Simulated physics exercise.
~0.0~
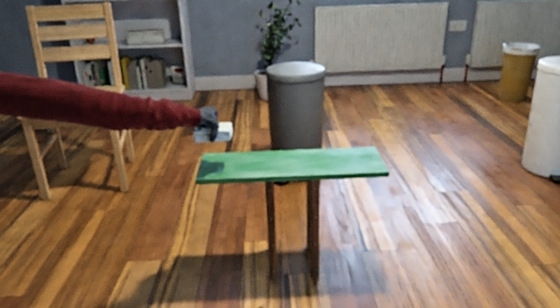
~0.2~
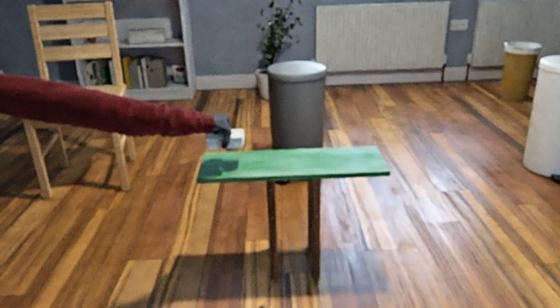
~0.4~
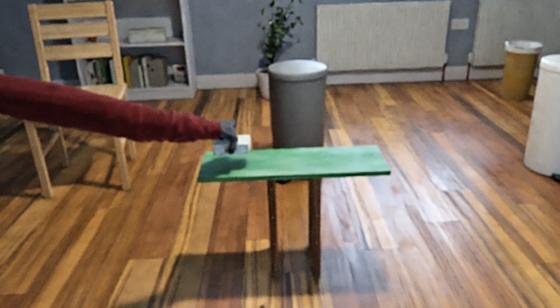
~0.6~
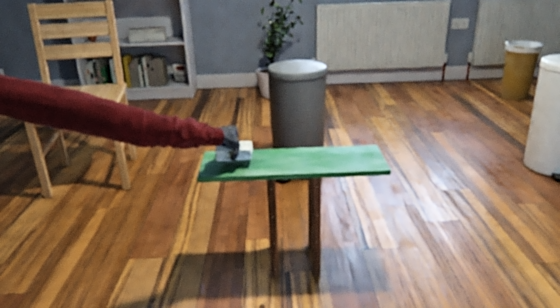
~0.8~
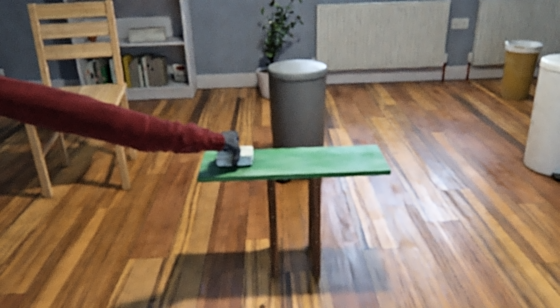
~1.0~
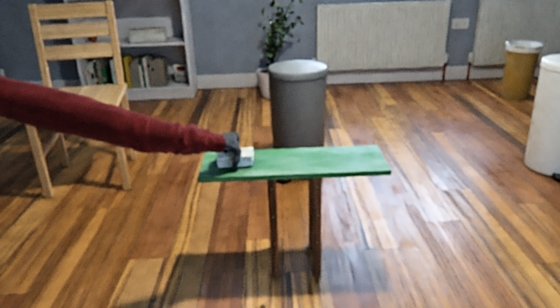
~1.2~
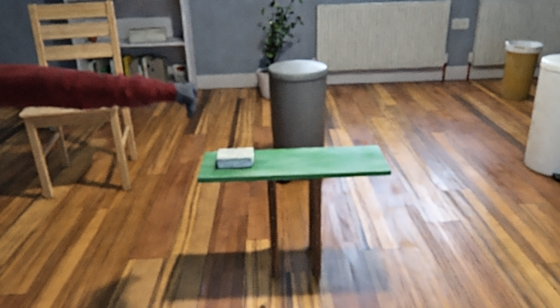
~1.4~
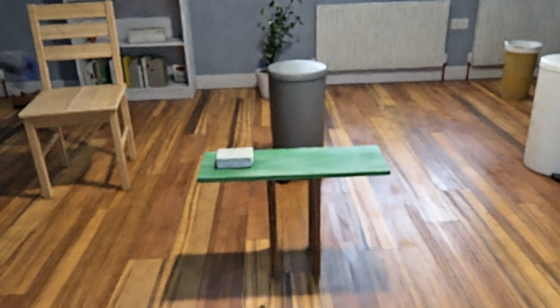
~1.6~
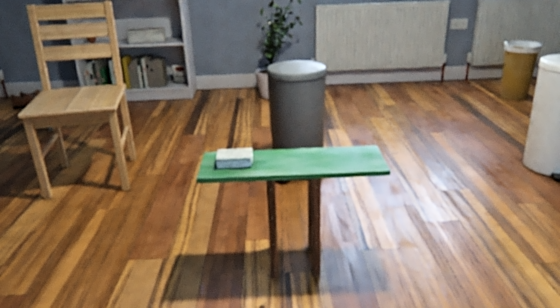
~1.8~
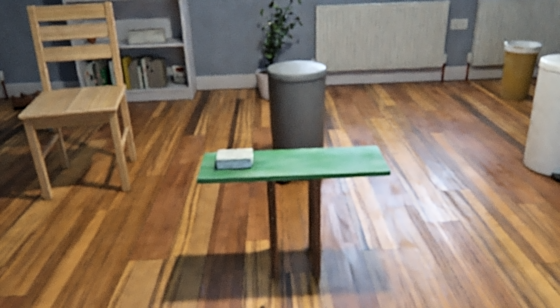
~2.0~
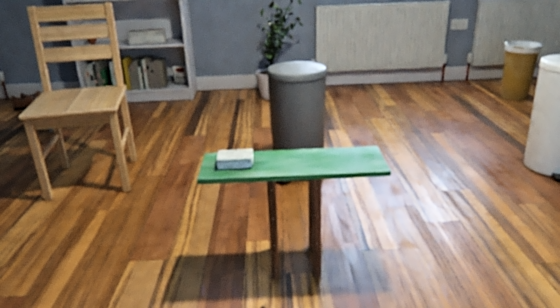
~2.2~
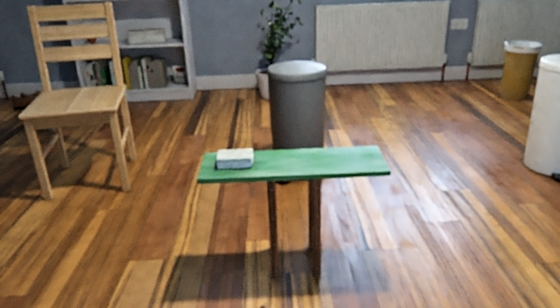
In a wood-floored room, a hand sets a sponge on a green stand, which stays steady.
